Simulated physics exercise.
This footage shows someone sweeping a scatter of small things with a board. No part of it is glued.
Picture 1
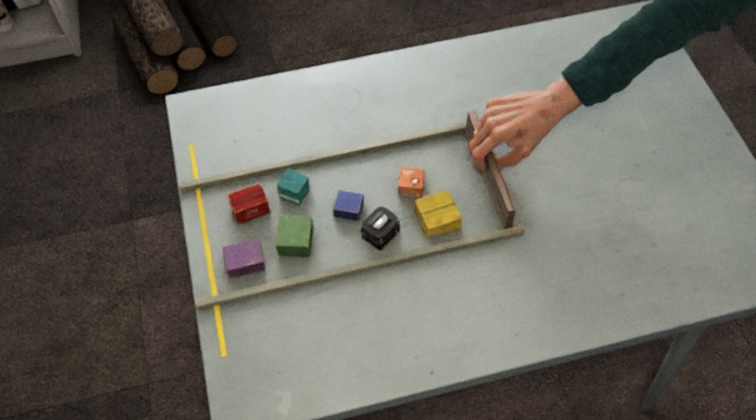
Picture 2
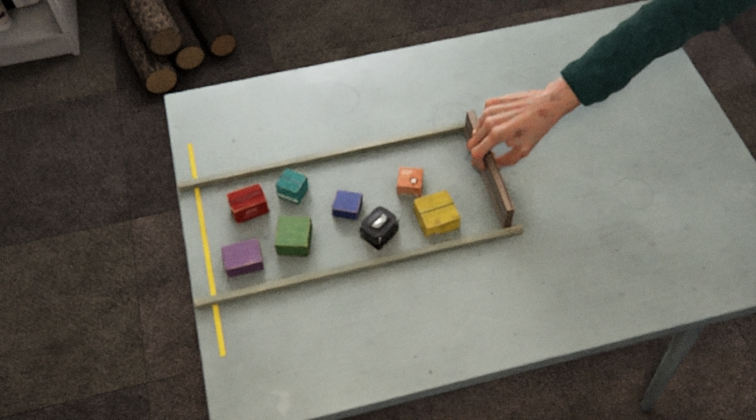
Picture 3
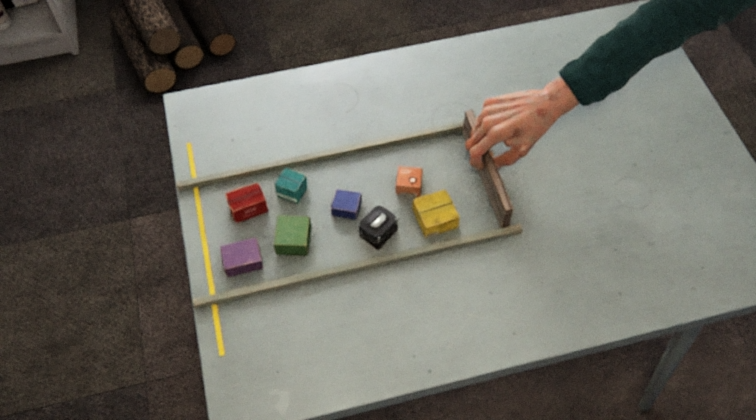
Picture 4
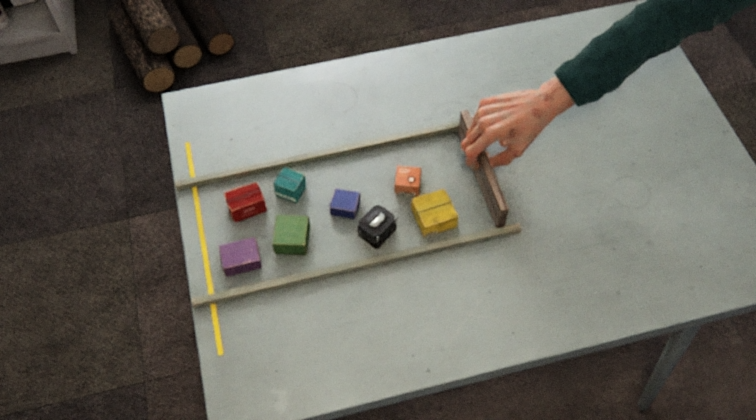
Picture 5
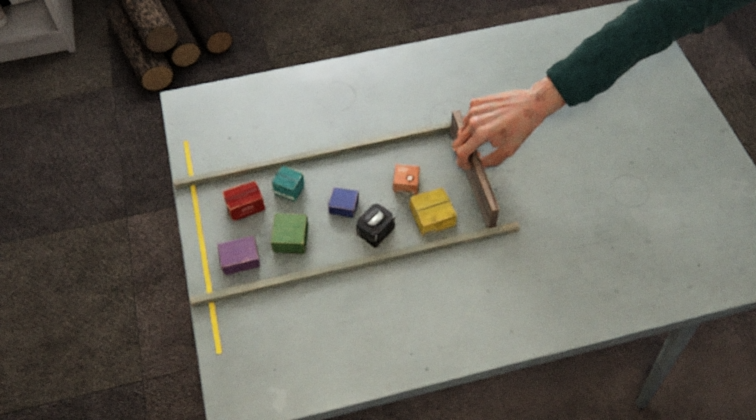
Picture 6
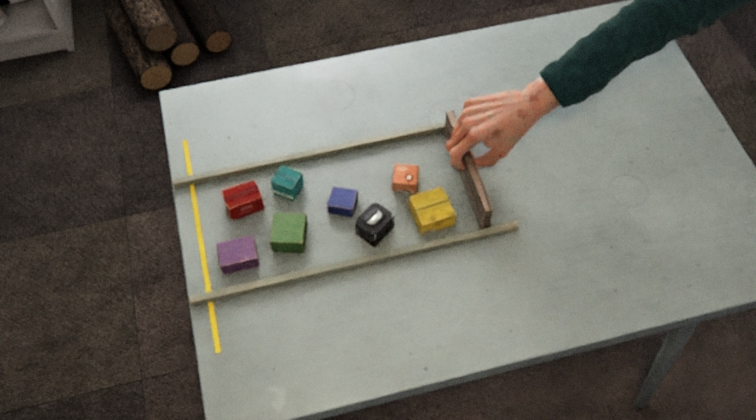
A wooden board, gripped by a hand in a dark green sleeve, shifts slightly leftward between two thin rails on a pale table. It closes a little of the gap beside the yellow box, while the eight scattered small blocks and boxes show no clear movement of their own.
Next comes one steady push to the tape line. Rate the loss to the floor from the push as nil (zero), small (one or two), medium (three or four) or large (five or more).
The loss is large.
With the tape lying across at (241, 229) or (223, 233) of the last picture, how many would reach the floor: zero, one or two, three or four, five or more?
The falls would be 1 or 2; three to four.
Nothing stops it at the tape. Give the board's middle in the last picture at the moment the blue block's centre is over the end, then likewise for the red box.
I reckon its middle sits around (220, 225) and then around (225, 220).
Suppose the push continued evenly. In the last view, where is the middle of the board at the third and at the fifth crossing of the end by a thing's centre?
Around (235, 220); afterwards around (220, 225).
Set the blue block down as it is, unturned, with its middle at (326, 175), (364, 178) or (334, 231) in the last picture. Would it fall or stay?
Going through them in turn, the case sits tight, then sits tight, then fails to stay.
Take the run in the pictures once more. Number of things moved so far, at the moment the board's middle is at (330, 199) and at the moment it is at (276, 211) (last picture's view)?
I make it 6 at the first spot and 8 at the other.
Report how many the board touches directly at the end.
The count in contact is 3.
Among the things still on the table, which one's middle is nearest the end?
Answer: The yellow box.
A little later, none off yet; purple block at rest near (238, 255); red box at rest near (243, 200); green block at rest near (289, 233).
Next, none off yet; purple block tilted a little near (169, 274); red box moving near (236, 200); green block shifted well along near (203, 248).
When it is over, the number that fall off is five or more; down, black case, blue block, green block, red box and purple block.
